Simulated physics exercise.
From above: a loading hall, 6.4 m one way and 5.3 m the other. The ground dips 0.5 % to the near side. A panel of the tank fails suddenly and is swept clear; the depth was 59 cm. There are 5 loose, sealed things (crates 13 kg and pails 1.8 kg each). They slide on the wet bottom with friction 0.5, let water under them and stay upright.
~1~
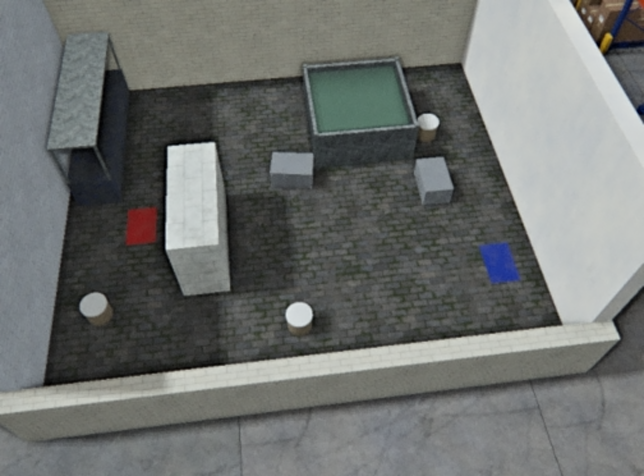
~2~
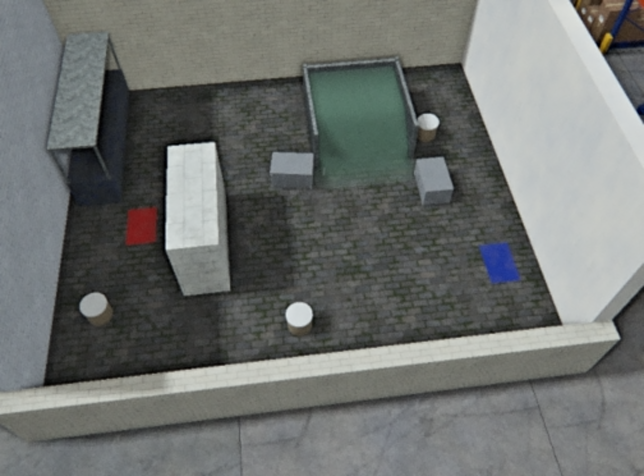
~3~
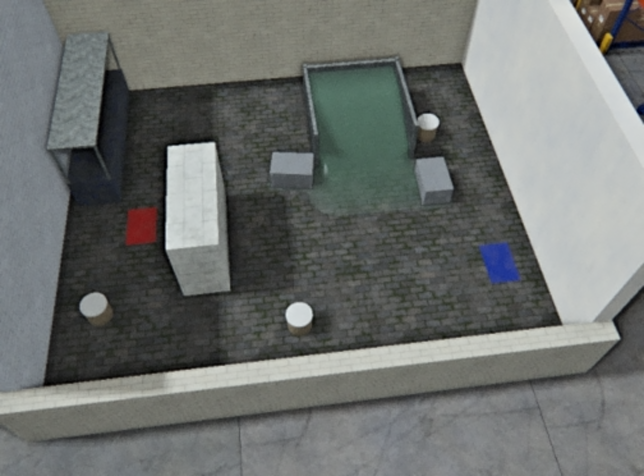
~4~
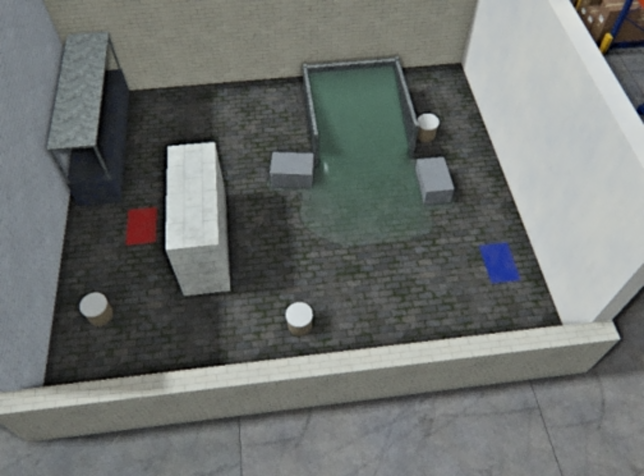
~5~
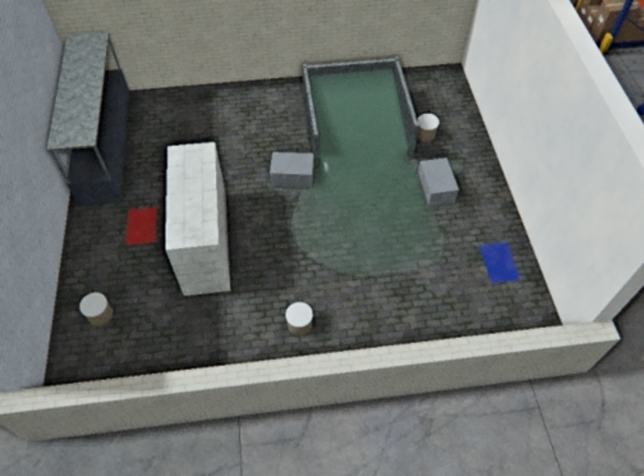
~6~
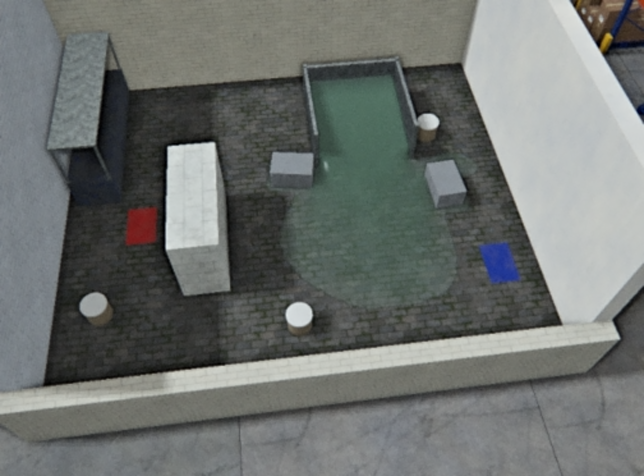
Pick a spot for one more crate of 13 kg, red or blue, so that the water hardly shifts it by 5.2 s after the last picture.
Put it on red.
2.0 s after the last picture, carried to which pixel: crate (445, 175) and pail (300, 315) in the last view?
Near (490, 184) and (128, 364).
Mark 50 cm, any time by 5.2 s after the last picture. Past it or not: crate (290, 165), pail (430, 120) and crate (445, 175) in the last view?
In that order: Short of it, under, more.
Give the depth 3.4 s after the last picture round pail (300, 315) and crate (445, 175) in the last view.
Roughly 11 and 5 cm.
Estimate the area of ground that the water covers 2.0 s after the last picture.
Some 16 m2.
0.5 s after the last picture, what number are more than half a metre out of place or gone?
I count 1.
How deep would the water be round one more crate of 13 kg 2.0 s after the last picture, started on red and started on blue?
About 0 cm and 17 cm.
Then, 0.5 s after the last picture on red it would be 0 cm off in 0 cm of water; on blue it would be 0 cm off in 1 cm of water.
Then, 2.0 s after the last picture on red it would be 0 cm off in 0 cm of water; on blue it would be 50 cm off in 17 cm of water.
Then, 3.4 s after the last picture on red it would be 0 cm off in 0 cm of water; on blue it would be 52 cm off in 8 cm of water.
Then, 5.2 s after the last picture on red it would be 2 cm off in 4 cm of water; on blue it would be 175 cm off in 5 cm of water.
